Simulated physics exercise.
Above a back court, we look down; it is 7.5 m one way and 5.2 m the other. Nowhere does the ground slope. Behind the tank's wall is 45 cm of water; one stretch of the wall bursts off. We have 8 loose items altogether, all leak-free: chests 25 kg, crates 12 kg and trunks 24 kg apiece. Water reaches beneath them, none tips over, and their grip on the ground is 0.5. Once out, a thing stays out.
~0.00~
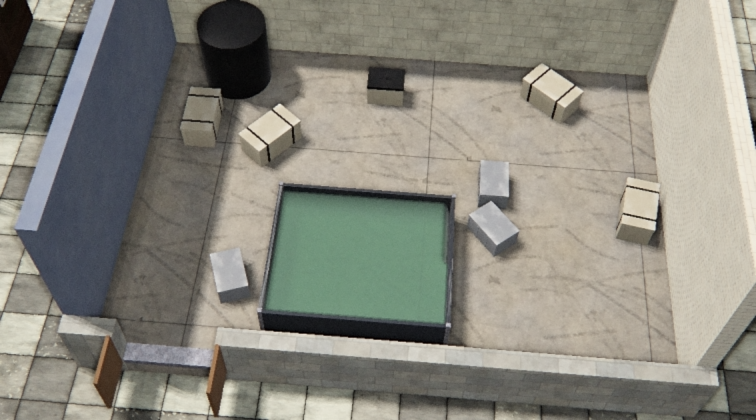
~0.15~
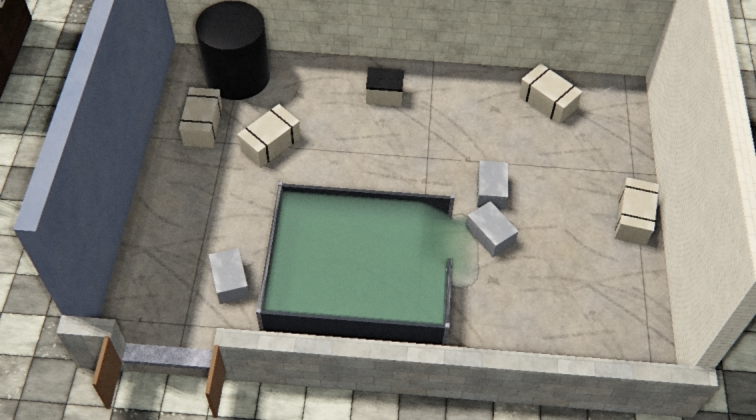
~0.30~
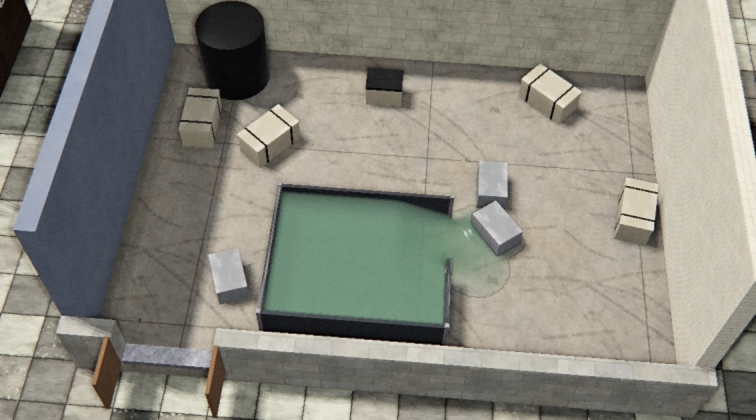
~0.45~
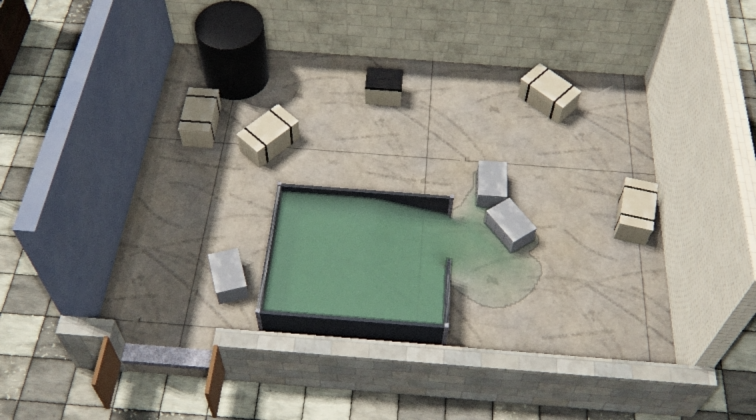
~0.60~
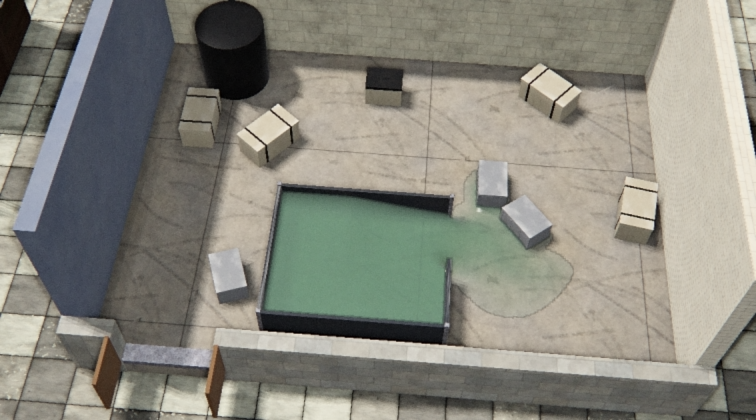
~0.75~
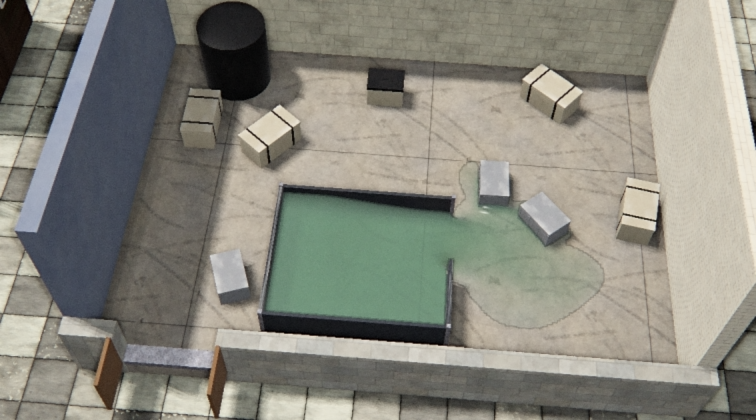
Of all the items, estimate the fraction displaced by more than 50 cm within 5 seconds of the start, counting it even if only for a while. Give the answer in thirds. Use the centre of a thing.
One to two thirds.
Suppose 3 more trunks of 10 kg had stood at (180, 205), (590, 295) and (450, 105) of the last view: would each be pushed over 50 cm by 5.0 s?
Result, in sequence: Below the mark / above the mark / below the mark.
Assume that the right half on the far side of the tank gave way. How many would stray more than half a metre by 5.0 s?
You'd get 2 in that case.
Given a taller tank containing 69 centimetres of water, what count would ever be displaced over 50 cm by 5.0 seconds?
The answer would then be 4.
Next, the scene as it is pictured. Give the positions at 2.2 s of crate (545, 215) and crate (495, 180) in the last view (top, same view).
(634, 158) and (502, 139), roughly.
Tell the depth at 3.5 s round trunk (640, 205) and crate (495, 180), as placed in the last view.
Depth approx. 14 cm / 2 cm.
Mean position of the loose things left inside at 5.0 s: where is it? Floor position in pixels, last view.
The average lands around (409, 137).
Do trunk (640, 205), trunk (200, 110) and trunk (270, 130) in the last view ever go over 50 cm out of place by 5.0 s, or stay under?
In order: Farther, not as far and not as far.
After 1.1 s 1 of 8 are over 50 cm from their spots; 0 afloat.
After 2.2 s 2 of 8 are over 50 cm from their spots; 0 afloat.
After 3.5 s 3 of 8 are over 50 cm from their spots; 2 afloat.
After 5.0 s 3 of 8 are over 50 cm from their spots, and 3 have been at some point; 1 afloat.
